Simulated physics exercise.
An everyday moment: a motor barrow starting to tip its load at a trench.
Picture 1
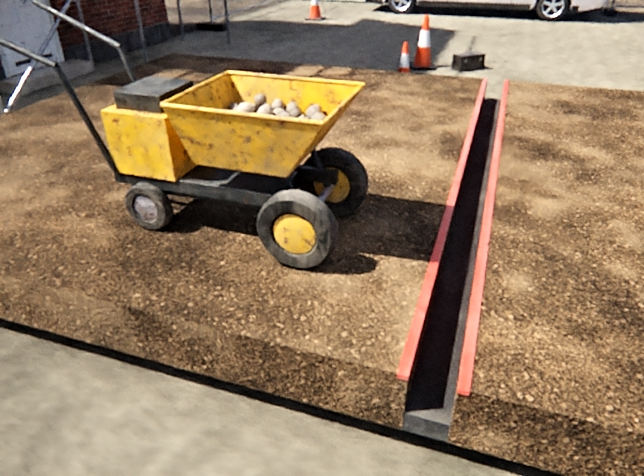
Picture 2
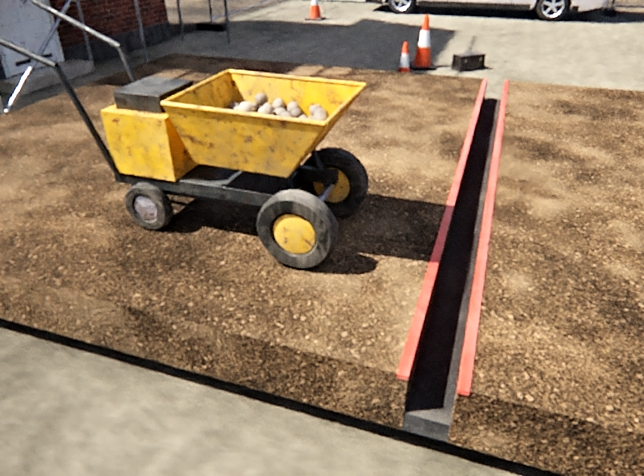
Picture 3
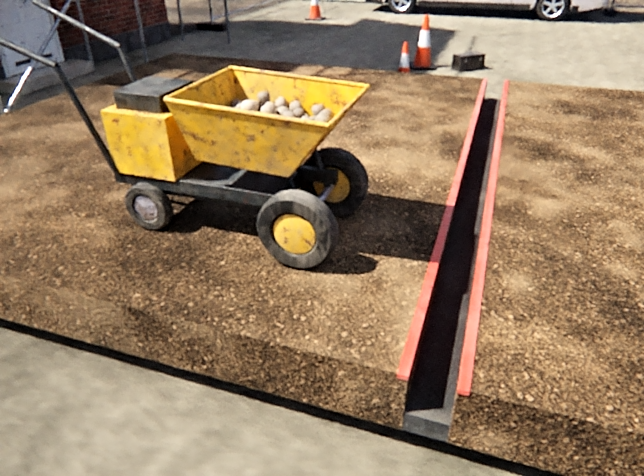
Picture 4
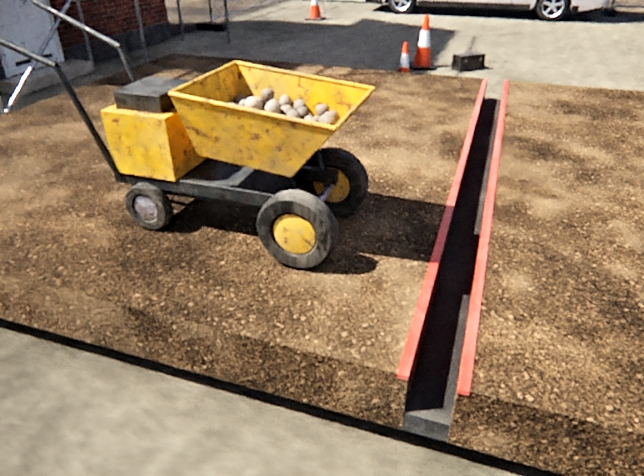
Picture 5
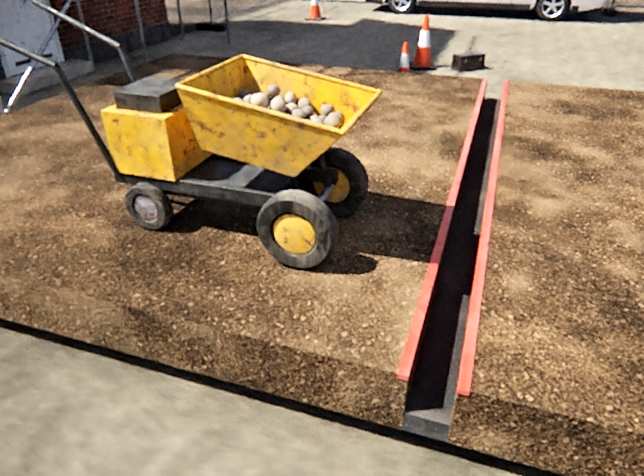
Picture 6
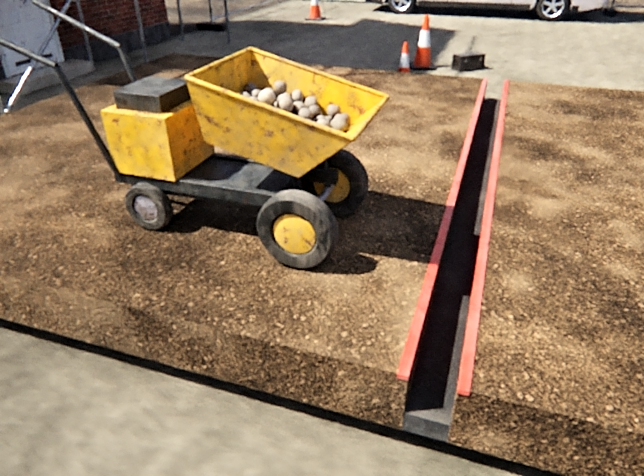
A yellow motor barrow's skip of pebbles slowly tilts a little toward the right.
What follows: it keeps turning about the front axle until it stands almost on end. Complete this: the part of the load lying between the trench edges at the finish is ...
The larger part.
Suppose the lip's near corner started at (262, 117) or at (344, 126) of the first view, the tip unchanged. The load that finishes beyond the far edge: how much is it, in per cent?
In turn, around 0 per cent and 30 per cent.
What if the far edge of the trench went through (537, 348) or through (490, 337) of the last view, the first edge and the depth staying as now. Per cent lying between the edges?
100 %, then 100 %.
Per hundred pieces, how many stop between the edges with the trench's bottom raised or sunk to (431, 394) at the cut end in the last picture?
60 %.
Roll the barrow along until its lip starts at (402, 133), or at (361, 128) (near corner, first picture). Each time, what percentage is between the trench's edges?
From the first spot you get 0 percent, and from the second 50 percent.
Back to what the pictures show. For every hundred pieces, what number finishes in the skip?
Close to 0 per cent, give or take.
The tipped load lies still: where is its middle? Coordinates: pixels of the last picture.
Roughly at pixel (458, 272).
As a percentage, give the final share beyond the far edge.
About 10 %.
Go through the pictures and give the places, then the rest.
The first frame shows lip of the skip at (324, 124), level; top of the load at (286, 119), river pebbles; first edge of the trench at (418, 322); far edge at (472, 333), the trench under half as wide as the skip, and about as deep as wide.
The second frame shows lip of the skip at (325, 124), level; top of the load at (280, 115).
The third frame shows lip of the skip at (329, 126), tipped barely; top of the load at (268, 112).
The fourth frame shows lip of the skip at (336, 129), tipped barely; top of the load at (254, 114).
The fifth frame shows lip of the skip at (344, 133), tipped a little; top of the load at (260, 110).
The sixth frame shows lip of the skip at (353, 139), tipped a little; top of the load at (266, 106); first edge of the trench at (418, 322); far edge at (472, 333).
Soon after the last picture, skip tipped well over; all in the skip.
A little later, skip tipped steeply; nearly all in the skip; a stray few short of the trench; a stray few falling.
Later still, skip tipped right over; a small part in the skip; a small part short of the trench; most in or heaped over the trench; a small part beyond it.
At rest, skip tipped right over; a small part short of the trench; most in or heaped over the trench; a small part beyond it.
